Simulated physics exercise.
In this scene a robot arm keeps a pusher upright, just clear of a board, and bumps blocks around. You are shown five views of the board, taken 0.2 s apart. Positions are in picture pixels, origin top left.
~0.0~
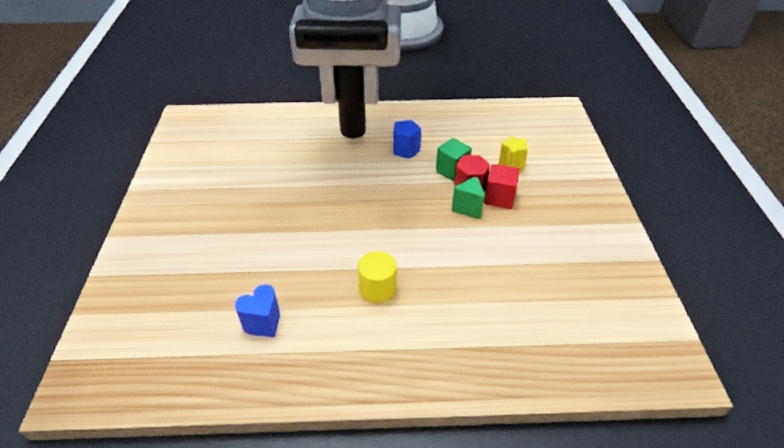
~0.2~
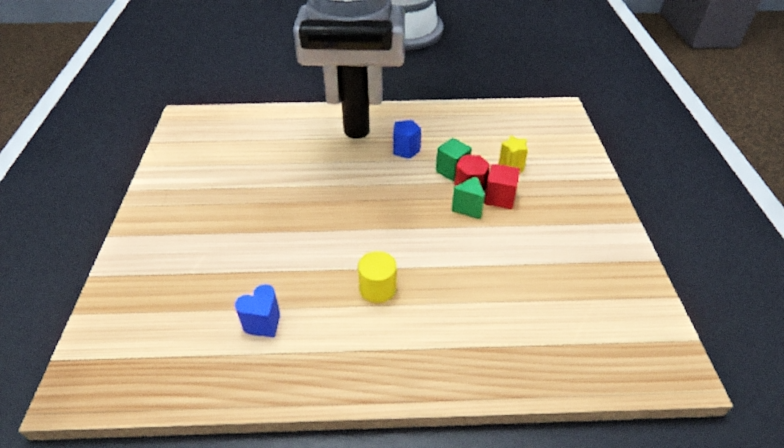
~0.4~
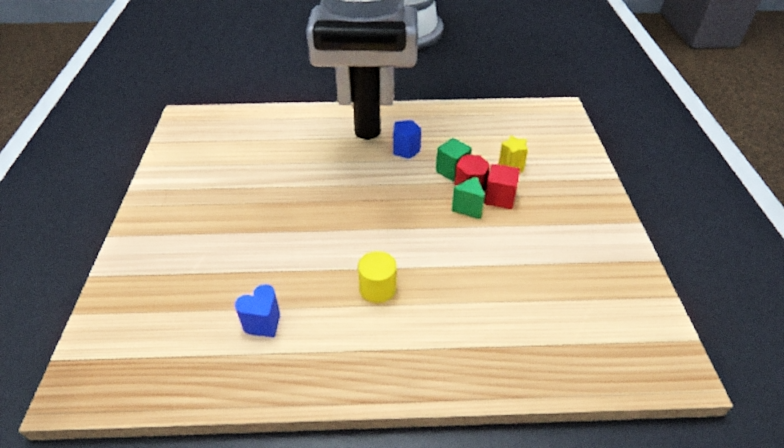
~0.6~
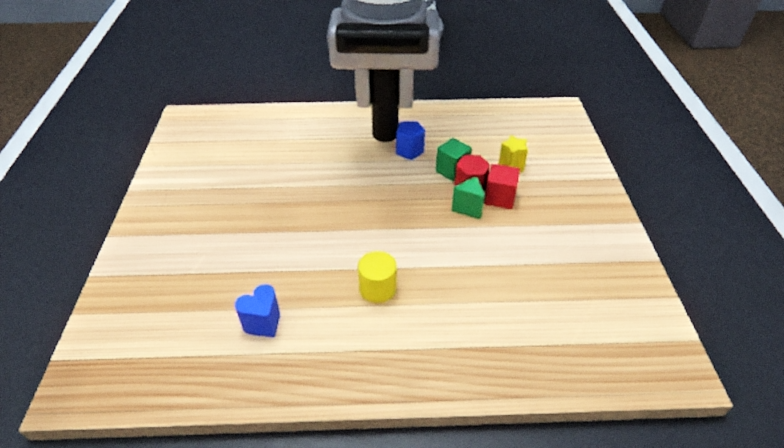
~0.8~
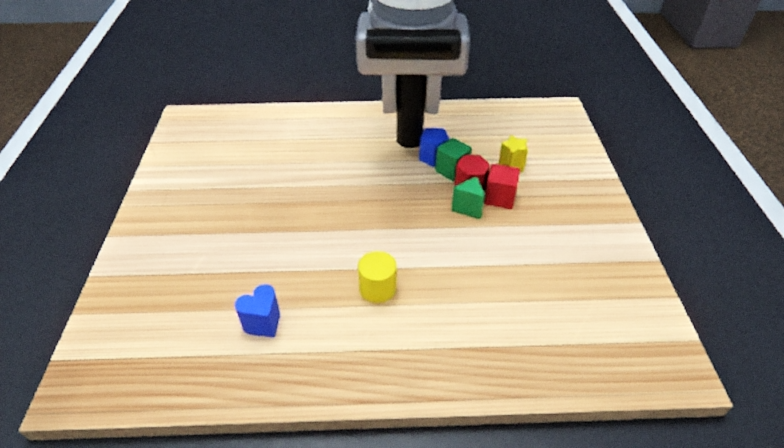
A robot arm with a black pusher tip hangs over the far edge of a striped wooden board on a dark table, seen from the front and above. A blue block sits near the tip, beside a cluster of green, red and yellow blocks at right, with a yellow cylinder and blue heart nearer. The arm slides right and pushes the blue block against the cluster, while the camera stays still.
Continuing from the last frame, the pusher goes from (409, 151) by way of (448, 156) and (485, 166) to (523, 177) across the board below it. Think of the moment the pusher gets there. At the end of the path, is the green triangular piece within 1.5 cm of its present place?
No, that is not what happens.
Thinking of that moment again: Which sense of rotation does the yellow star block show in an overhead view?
Anticlockwise, looking down.
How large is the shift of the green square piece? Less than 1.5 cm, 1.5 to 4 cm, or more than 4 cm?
Result: Over 4 cm.
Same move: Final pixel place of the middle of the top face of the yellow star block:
Its top face will be centred at roughly (544, 144).
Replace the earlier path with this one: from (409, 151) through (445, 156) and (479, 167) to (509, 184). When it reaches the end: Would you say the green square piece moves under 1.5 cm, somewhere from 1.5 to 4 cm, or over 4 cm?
It moves quite far, over 4 cm.
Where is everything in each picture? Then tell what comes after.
Tip of the pusher at (353, 131), middles of tops, blue pentagon at (406, 127), green square piece at (455, 148), green triangular piece at (472, 186), red square piece at (504, 174), yellow star block at (516, 143), in the first picture.
Pusher at (357, 131), nothing pushed, in the second picture.
Pusher at (368, 132), nothing pushed, in the third picture.
Pusher at (385, 135), blue pentagon at (410, 128), in the fourth picture.
Pusher at (410, 140), blue pentagon at (435, 135), green square piece at (455, 148), green triangular piece at (472, 186), red square piece at (504, 174), yellow star block at (516, 143), in the fifth picture.
The first path, step by step. One third of the way, pusher at (450, 146); blue pentagon at (477, 143), turned 30° clockwise; green square piece at (480, 159), turned 45° clockwise; green triangular piece at (474, 193), turned 50° clockwise; red square piece at (522, 183).
Two thirds of the way, pusher at (488, 155); blue pentagon at (513, 157), turned 60° clockwise; green square piece at (501, 171), turned 70° clockwise; green triangular piece at (472, 198), turned 85° clockwise; red square piece at (530, 188), turned 20° anticlockwise; yellow star block at (524, 144).
At the end, pusher at (526, 166); blue pentagon at (548, 171), turned 90° clockwise; green square piece at (502, 172), turned 75° clockwise; green triangular piece at (471, 198), turned 90° clockwise; red square piece at (532, 190); yellow star block at (544, 144), turned 85° anticlockwise.
